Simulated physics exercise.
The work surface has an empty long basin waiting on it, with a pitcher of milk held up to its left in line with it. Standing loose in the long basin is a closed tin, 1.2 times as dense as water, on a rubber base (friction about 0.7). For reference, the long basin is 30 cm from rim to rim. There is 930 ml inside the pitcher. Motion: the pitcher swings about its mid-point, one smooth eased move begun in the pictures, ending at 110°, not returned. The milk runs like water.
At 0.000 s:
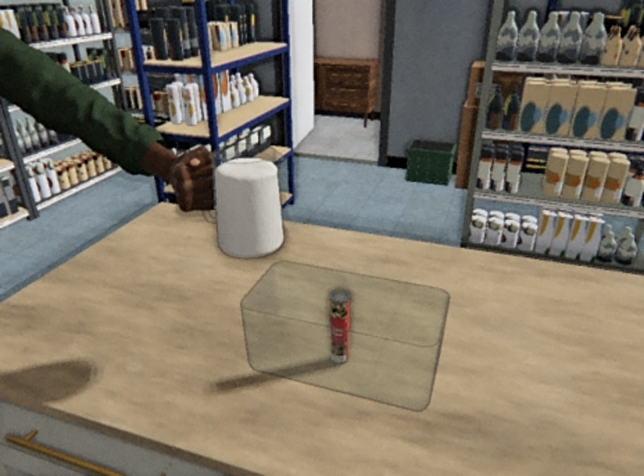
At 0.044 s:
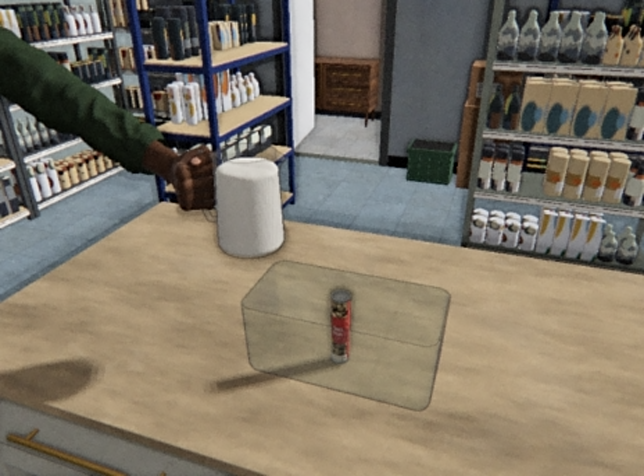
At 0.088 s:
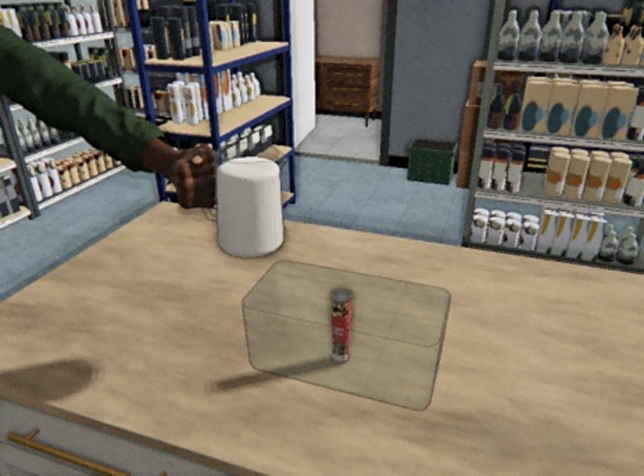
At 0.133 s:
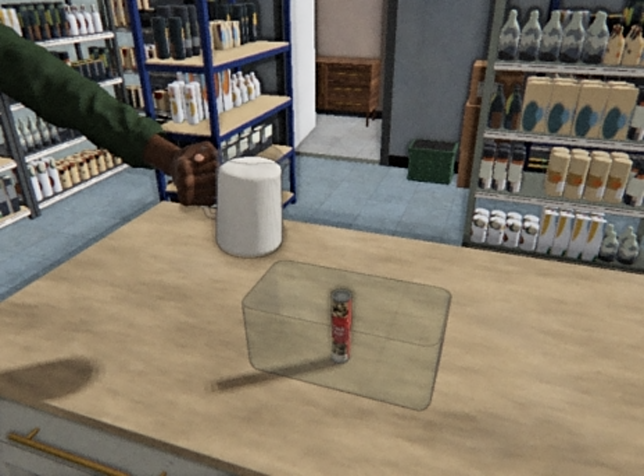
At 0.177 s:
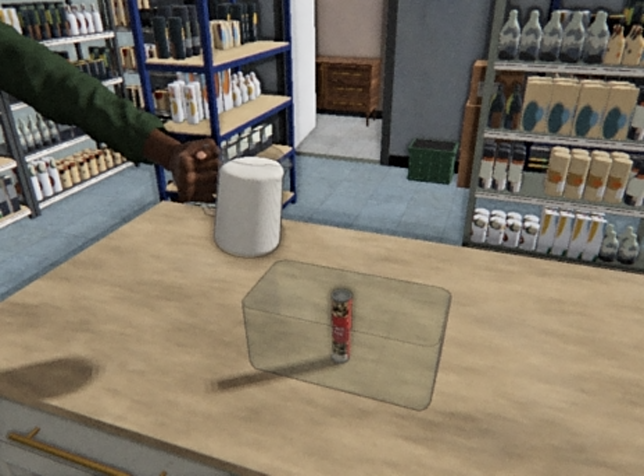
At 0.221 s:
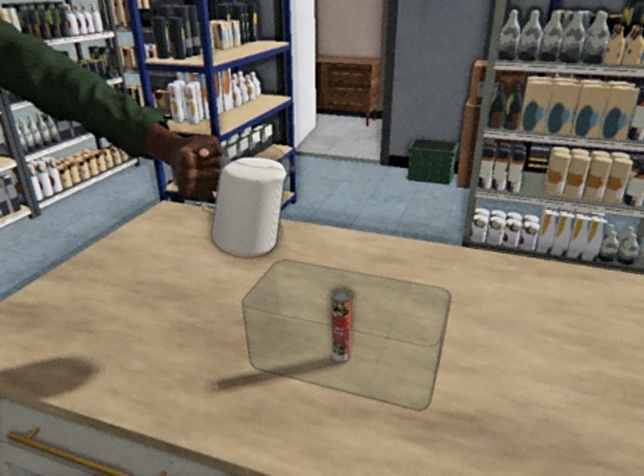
A white pitcher held by a hand in a green sleeve tilts slightly to the right, slowly at first, above a wooden counter, while a small red tin stands motionless inside a clear, long basin to its right.
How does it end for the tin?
The tin goes down.
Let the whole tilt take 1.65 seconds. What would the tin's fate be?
Result: Tin tipped over.
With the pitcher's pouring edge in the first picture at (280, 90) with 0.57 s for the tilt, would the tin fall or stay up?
It does not tip.
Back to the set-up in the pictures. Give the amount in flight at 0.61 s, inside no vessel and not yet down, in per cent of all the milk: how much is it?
Near 12 per cent at that time.
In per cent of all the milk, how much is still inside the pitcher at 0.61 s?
Around 88 percent.
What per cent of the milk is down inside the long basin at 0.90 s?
The share is close to 38 percent.
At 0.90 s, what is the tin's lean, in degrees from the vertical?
I'd say it's tipped close to 0 degrees.
Then, 0.61 s in, the tilt is 72° and 88 per cent is still to pour; the tin stands where it began.
Then, 0.90 s in, the tilt is 106° and 41 per cent is still to pour; the tin stands where it began.
Then, 1.20 s in, the tilt is 110° and 6 per cent is still to pour; the tin lies on its side.
Then, 1.52 s in, the tilt is 110° and 0 per cent is still to pour; the tin lies on its side.
Finally, the tin lies on its side.
